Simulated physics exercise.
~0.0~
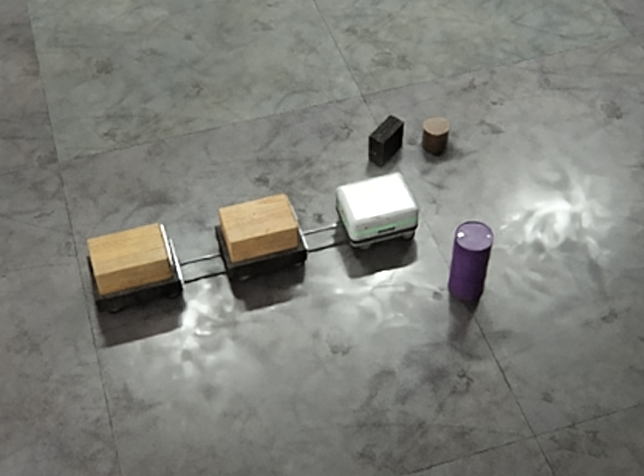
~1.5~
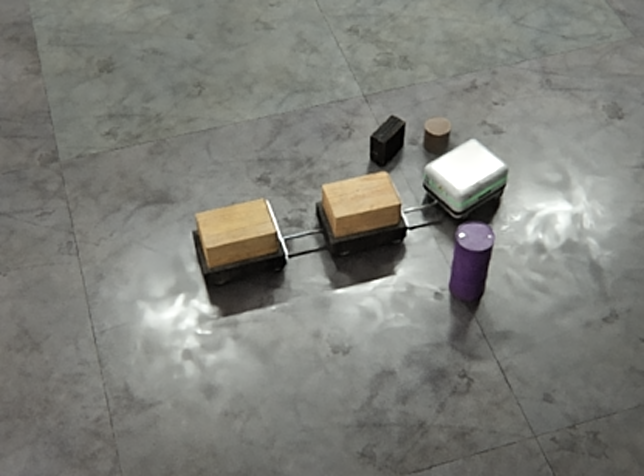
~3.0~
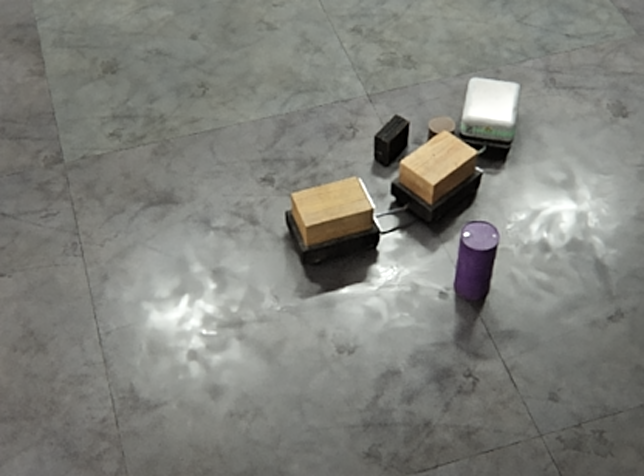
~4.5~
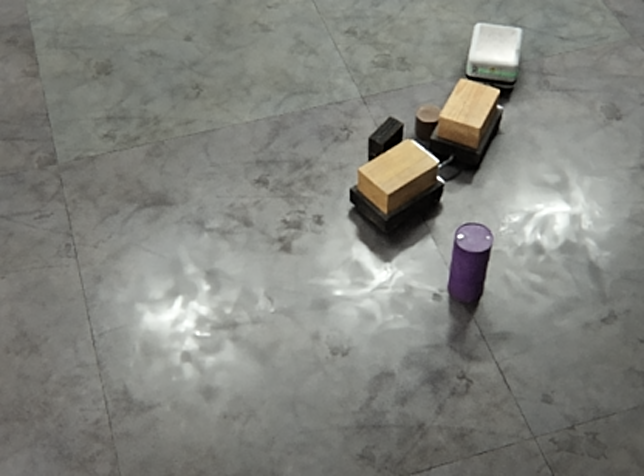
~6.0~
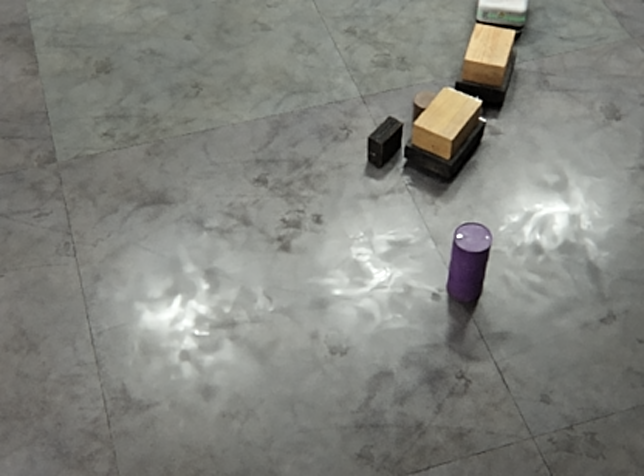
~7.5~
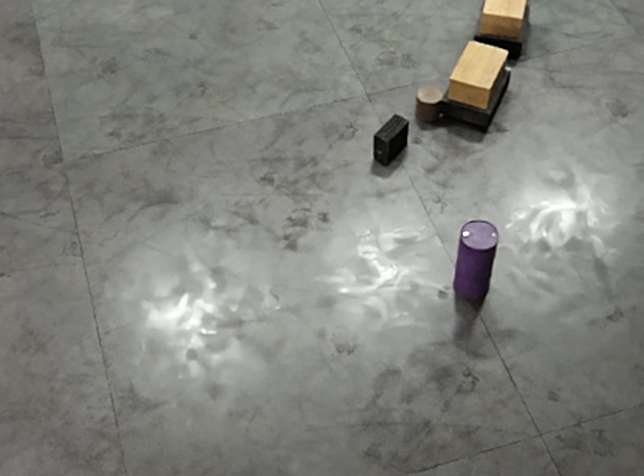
A grey, marbled floor with glossy patches of light is seen from above at a slant, the view swaying slightly. On the left, a white tug with green trim pulls two dark carts carrying wooden blocks toward the right, where a black box and a brown pail stand above a purple drum. The tug passes between them and curves away toward the top. The first cart cuts close to the pail, which shifts slightly, and it shifts again as the second cart comes by. Finally the tug is out of view, the carts trail upward, and the pail stands upright, while box and drum remain in place.
